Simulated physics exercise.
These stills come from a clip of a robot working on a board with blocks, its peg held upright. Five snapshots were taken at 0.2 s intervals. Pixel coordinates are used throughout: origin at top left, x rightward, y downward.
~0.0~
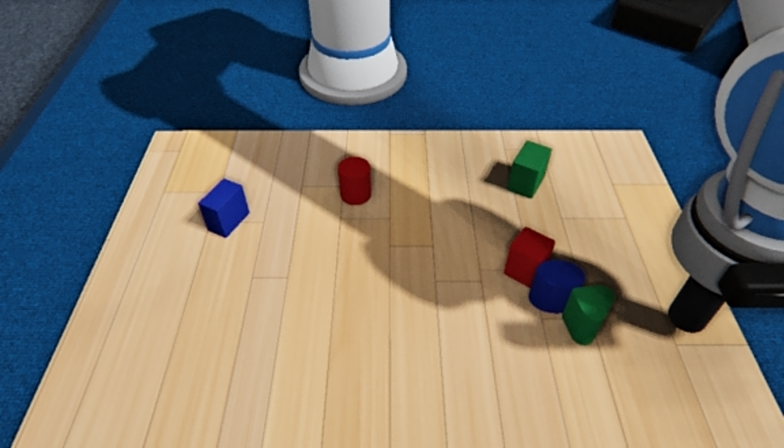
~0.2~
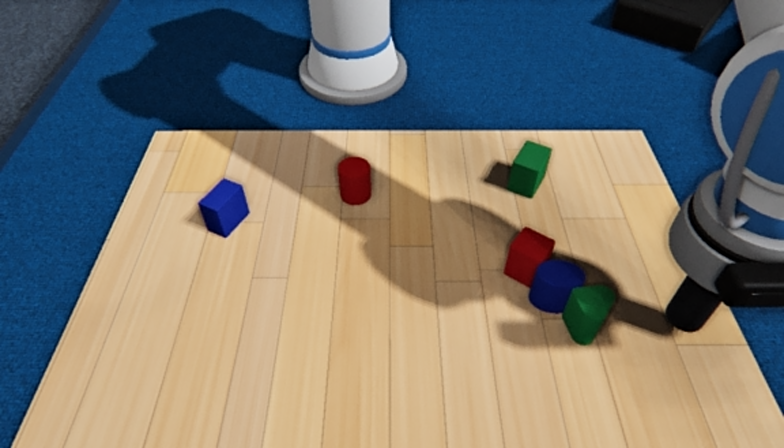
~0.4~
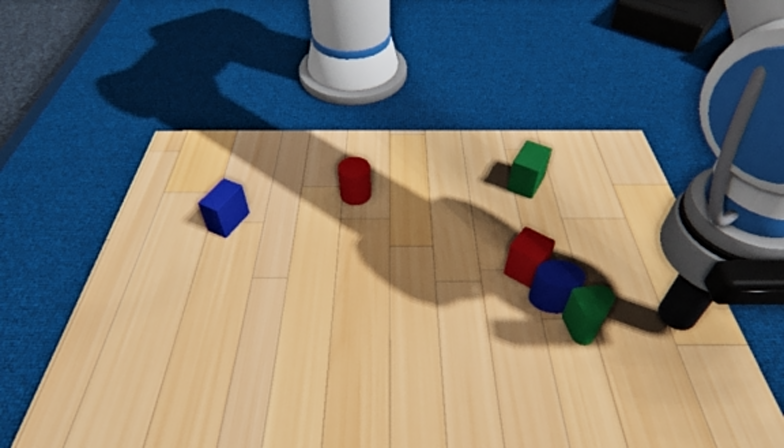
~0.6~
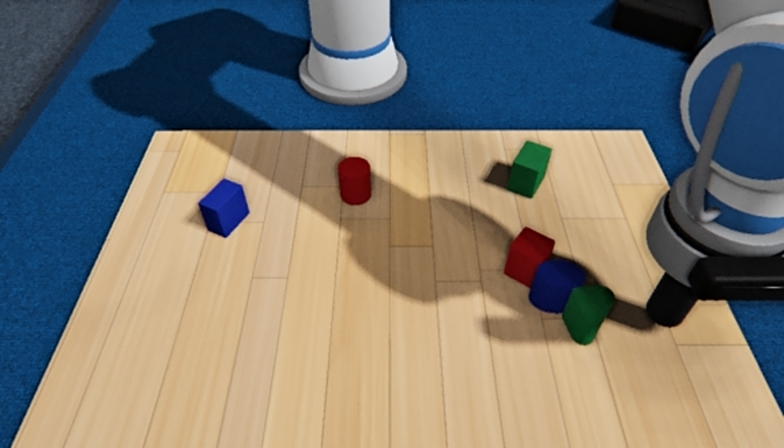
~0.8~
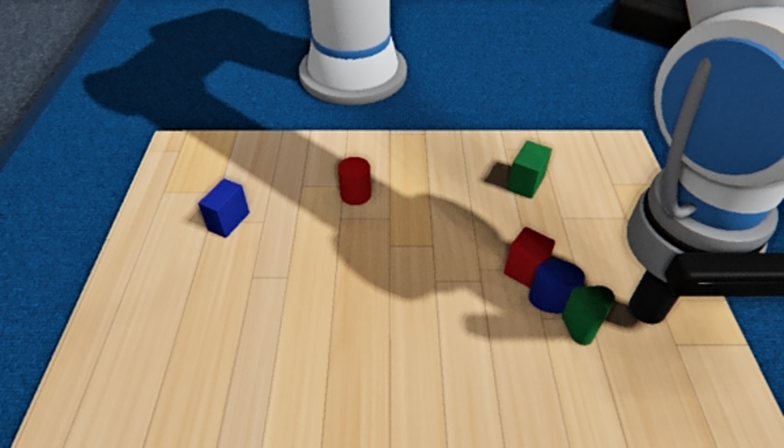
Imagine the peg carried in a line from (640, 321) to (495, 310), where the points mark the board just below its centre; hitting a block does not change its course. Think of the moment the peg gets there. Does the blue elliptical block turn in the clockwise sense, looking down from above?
Yes
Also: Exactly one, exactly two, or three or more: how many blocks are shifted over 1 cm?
It shifts three blocks or more.
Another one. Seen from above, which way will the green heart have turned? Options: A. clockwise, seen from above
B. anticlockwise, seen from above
Answer: B.
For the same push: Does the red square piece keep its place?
No, that is not how it ends up.
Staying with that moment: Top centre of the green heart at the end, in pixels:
Its top centre is at about (538, 314).
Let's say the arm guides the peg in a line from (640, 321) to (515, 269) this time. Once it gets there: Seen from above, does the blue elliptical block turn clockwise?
Answer: No.
What follows on the original path. One third of the way, peg at (595, 307); green heart at (571, 305), turned 25° anticlockwise.
Two thirds of the way, peg at (546, 304); red square piece at (520, 237), turned 55° clockwise; blue elliptical block at (517, 264), turned 20° clockwise; green heart at (545, 313), turned 105° anticlockwise.
At the end, peg at (497, 300); red square piece at (519, 235), turned 65° clockwise; blue elliptical block at (484, 252), turned 70° clockwise; green heart at (538, 314), turned 130° anticlockwise.
